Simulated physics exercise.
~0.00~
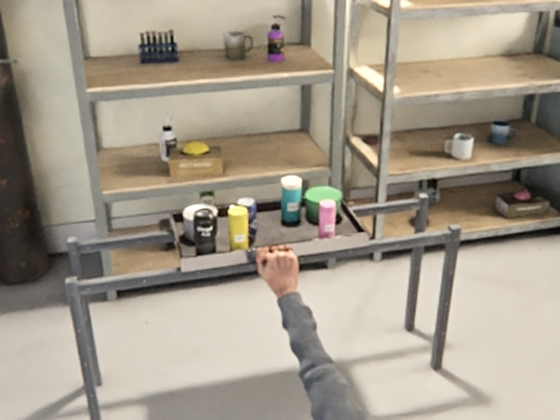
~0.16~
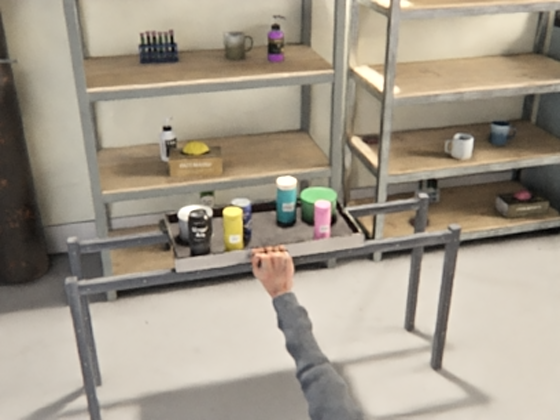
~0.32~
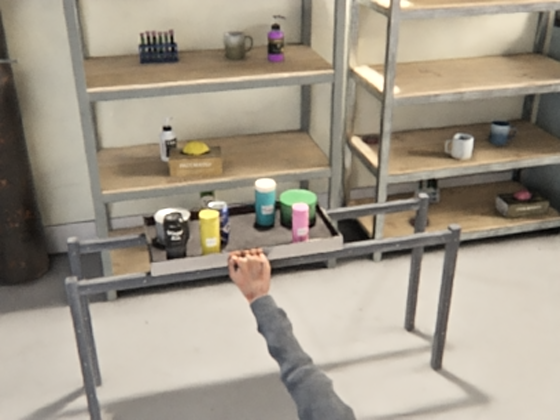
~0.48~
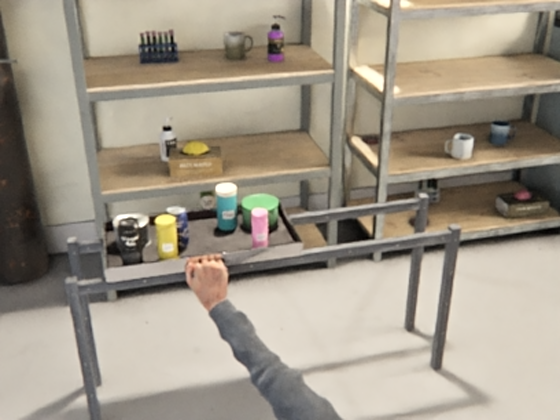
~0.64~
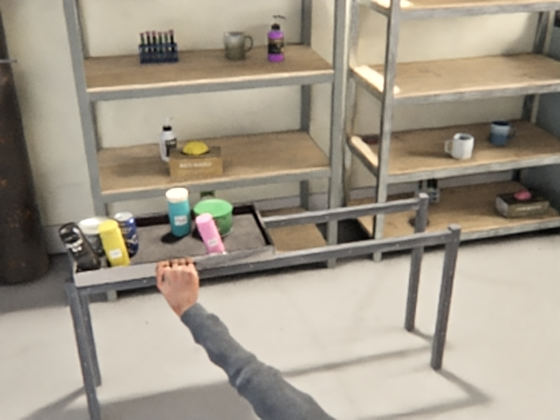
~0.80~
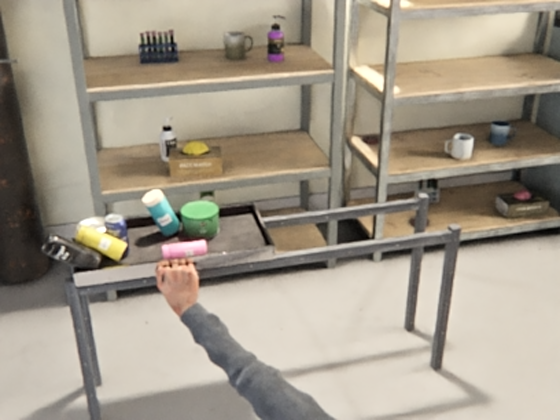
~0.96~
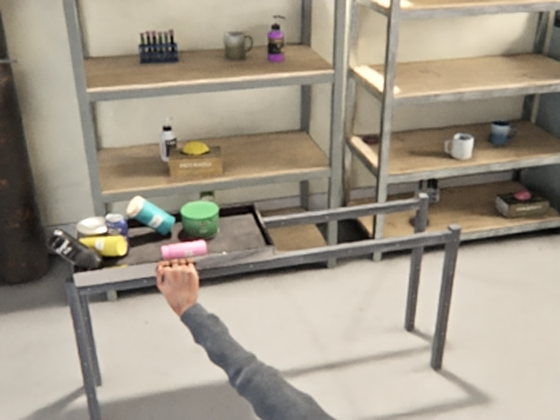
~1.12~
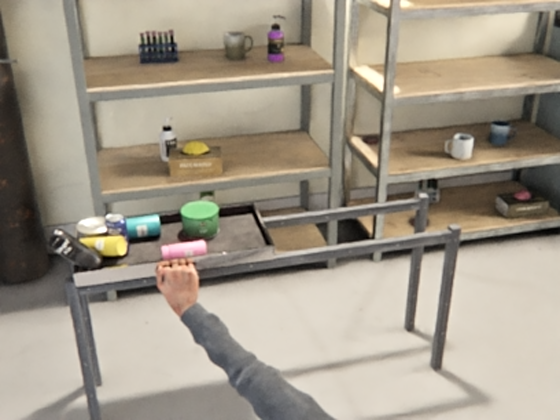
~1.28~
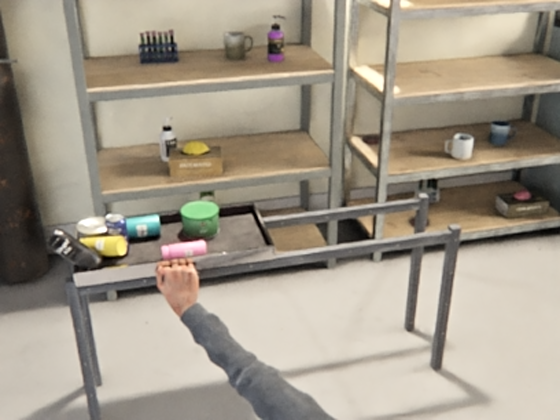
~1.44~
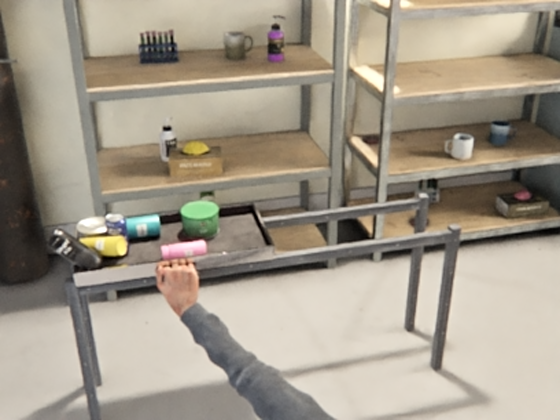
In the video, a hand slides a tray of upright containers left along a metal frame until it stops at the end, where the yellow, pink and turquoise containers topple and the black one tips against the corner, while the green tub stays upright.
